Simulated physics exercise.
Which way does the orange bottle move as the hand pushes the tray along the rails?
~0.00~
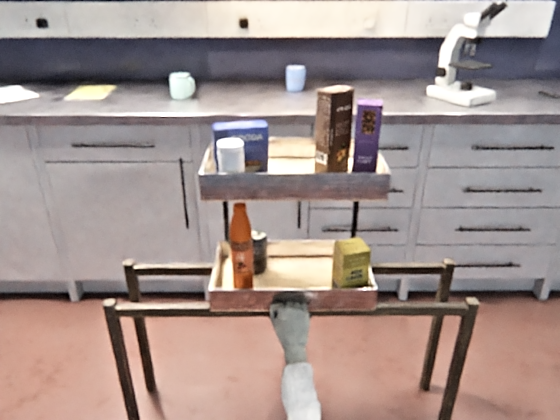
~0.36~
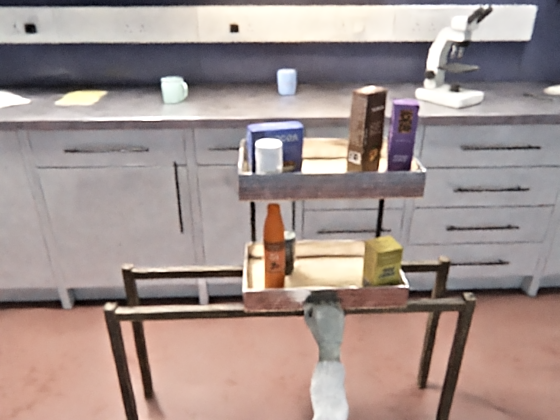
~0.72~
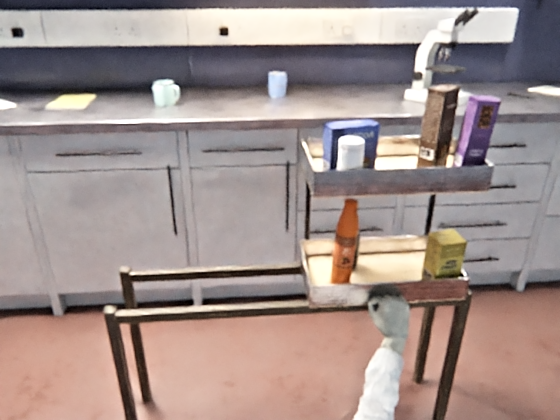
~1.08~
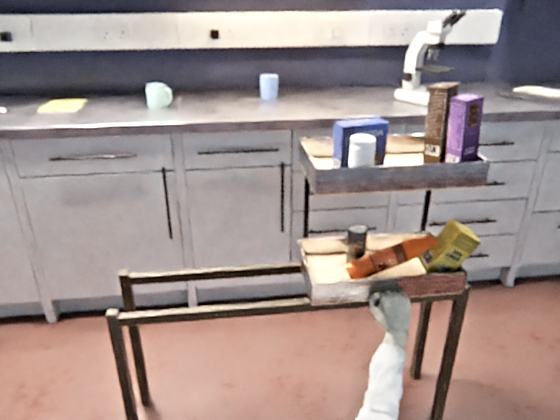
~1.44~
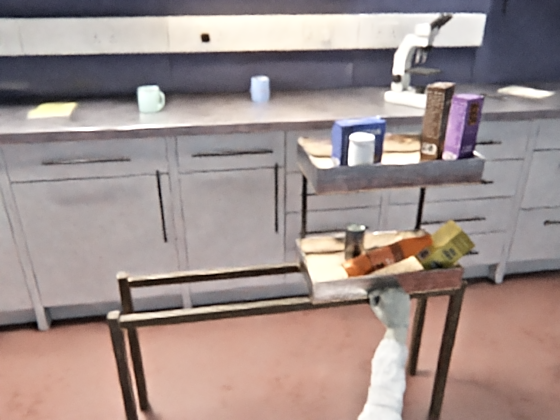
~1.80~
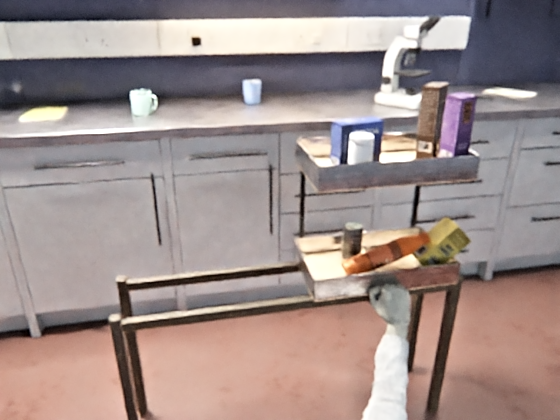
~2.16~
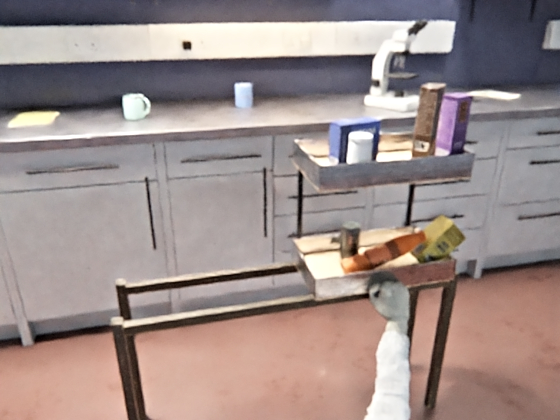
The orange bottle moves to the right, riding along with the tray and then toppling that same way when the tray stops.
